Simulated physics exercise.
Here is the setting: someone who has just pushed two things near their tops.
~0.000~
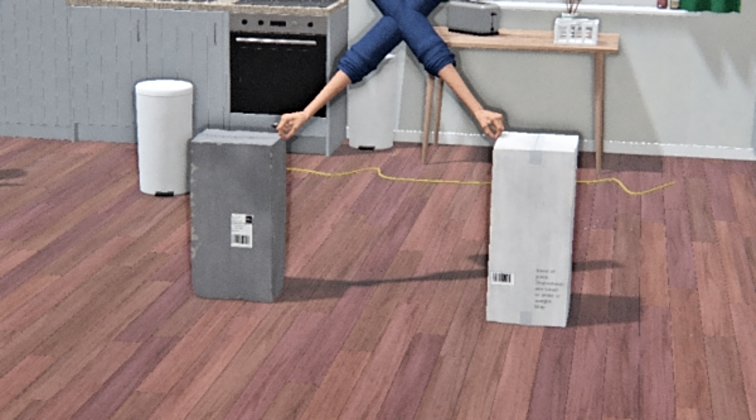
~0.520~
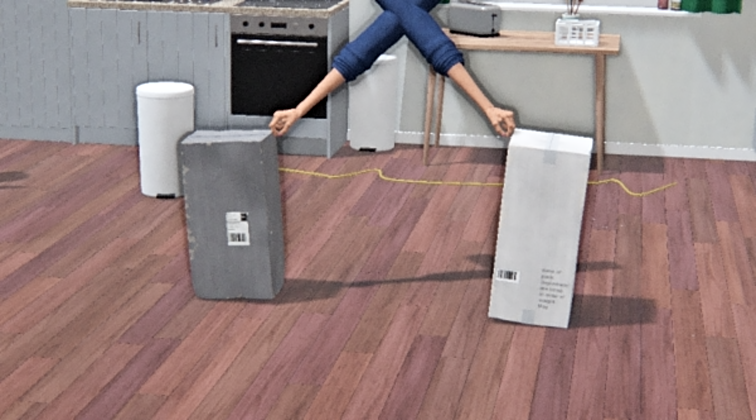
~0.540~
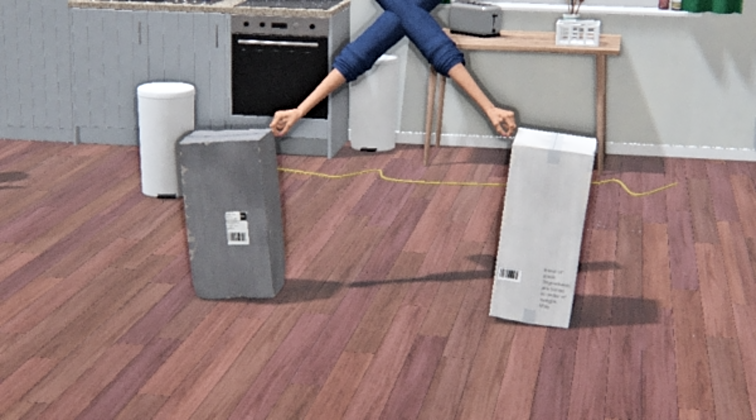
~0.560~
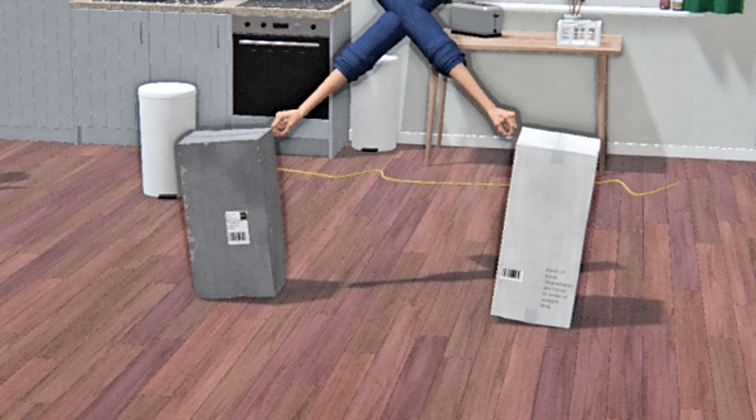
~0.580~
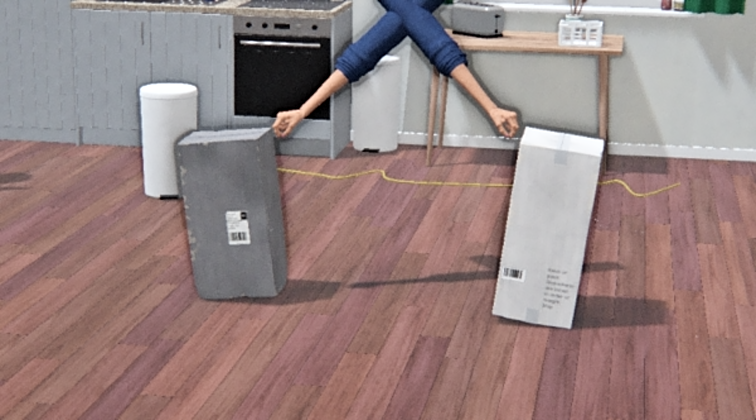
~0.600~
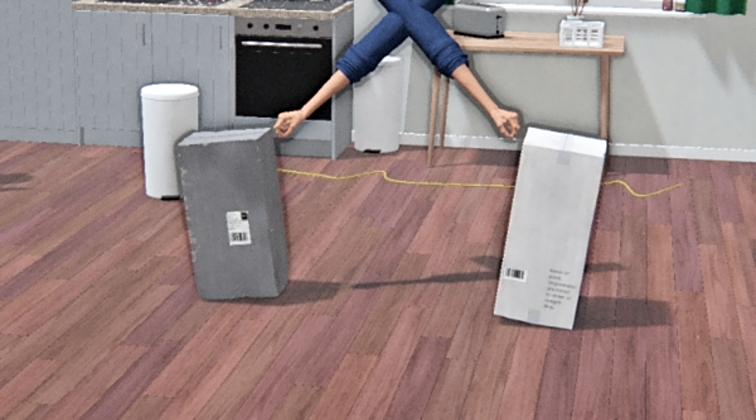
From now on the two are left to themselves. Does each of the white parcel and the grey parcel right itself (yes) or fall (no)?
At the end, the white parcel will find its footing, the grey parcel will find its footing.
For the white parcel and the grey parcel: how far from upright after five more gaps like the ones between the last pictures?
8° and 8°.
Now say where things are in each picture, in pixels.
White parcel (533, 228) upright; grey parcel (239, 215) upright, in the first picture.
White parcel (541, 228) 4° off upright; grey parcel (235, 214) 4° off upright, in the second picture.
White parcel (543, 227) 5° off upright; grey parcel (234, 214) 5° off upright, in the third picture.
White parcel (546, 227) 6° off upright; grey parcel (234, 214) 6° off upright, in the fourth picture.
White parcel (548, 227) 7° off upright; grey parcel (235, 214) 7° off upright, in the fifth picture.
White parcel (550, 228) 7° off upright; grey parcel (235, 214) 7° off upright, in the sixth picture.
After 0.84 s, white parcel upright near (542, 230); grey parcel upright near (244, 219).
At rest (3.5 s), the white parcel rocks back upright, near (539, 231); the grey parcel rocks back upright, near (245, 219).
